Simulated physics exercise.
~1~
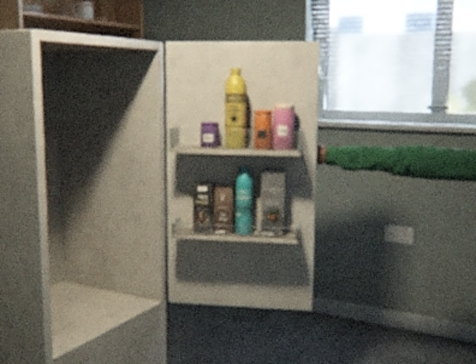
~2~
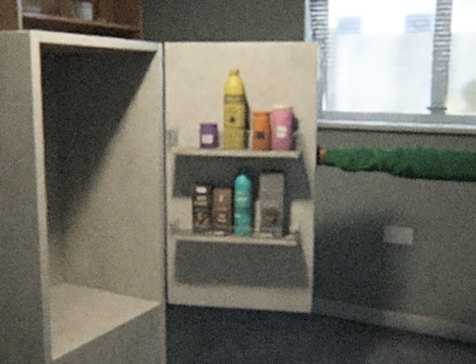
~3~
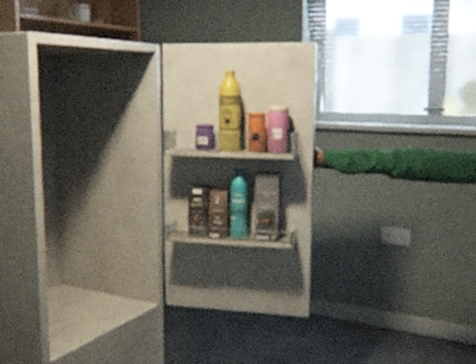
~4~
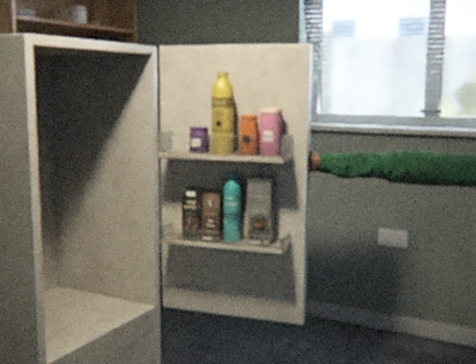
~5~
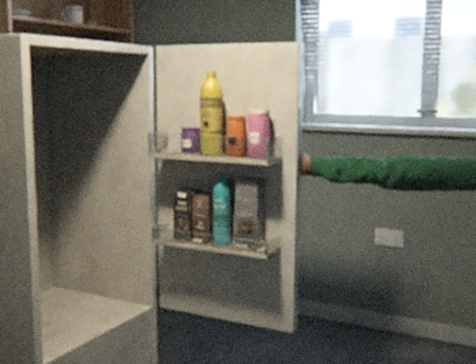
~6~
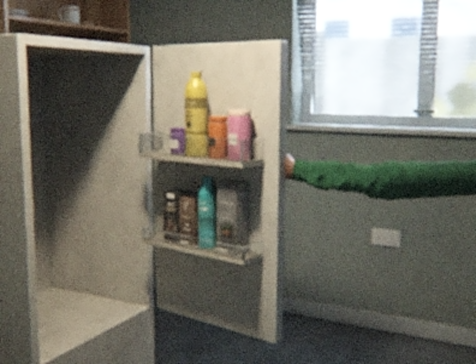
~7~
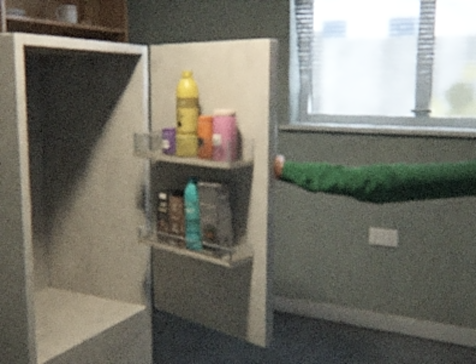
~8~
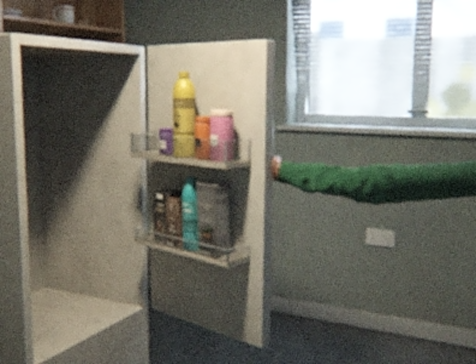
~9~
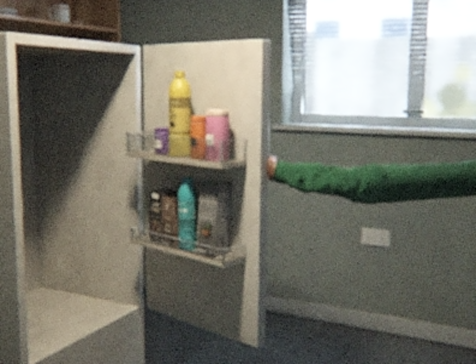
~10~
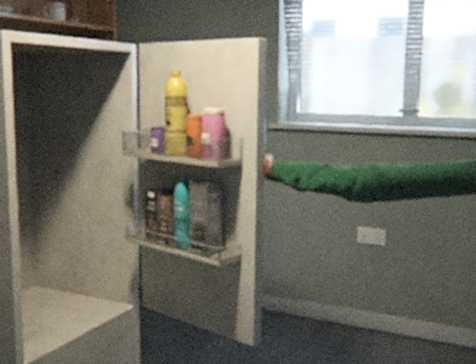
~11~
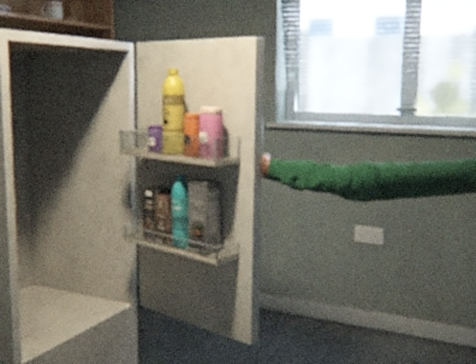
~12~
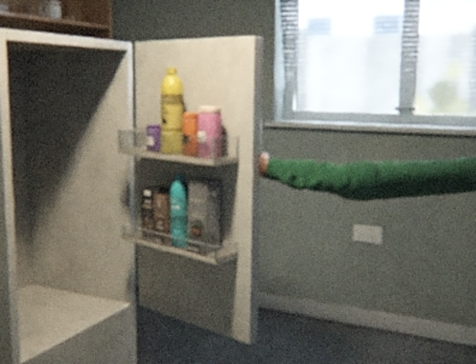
A green-sleeved arm stops the swinging cooler door partway closed, and its items stay upright.
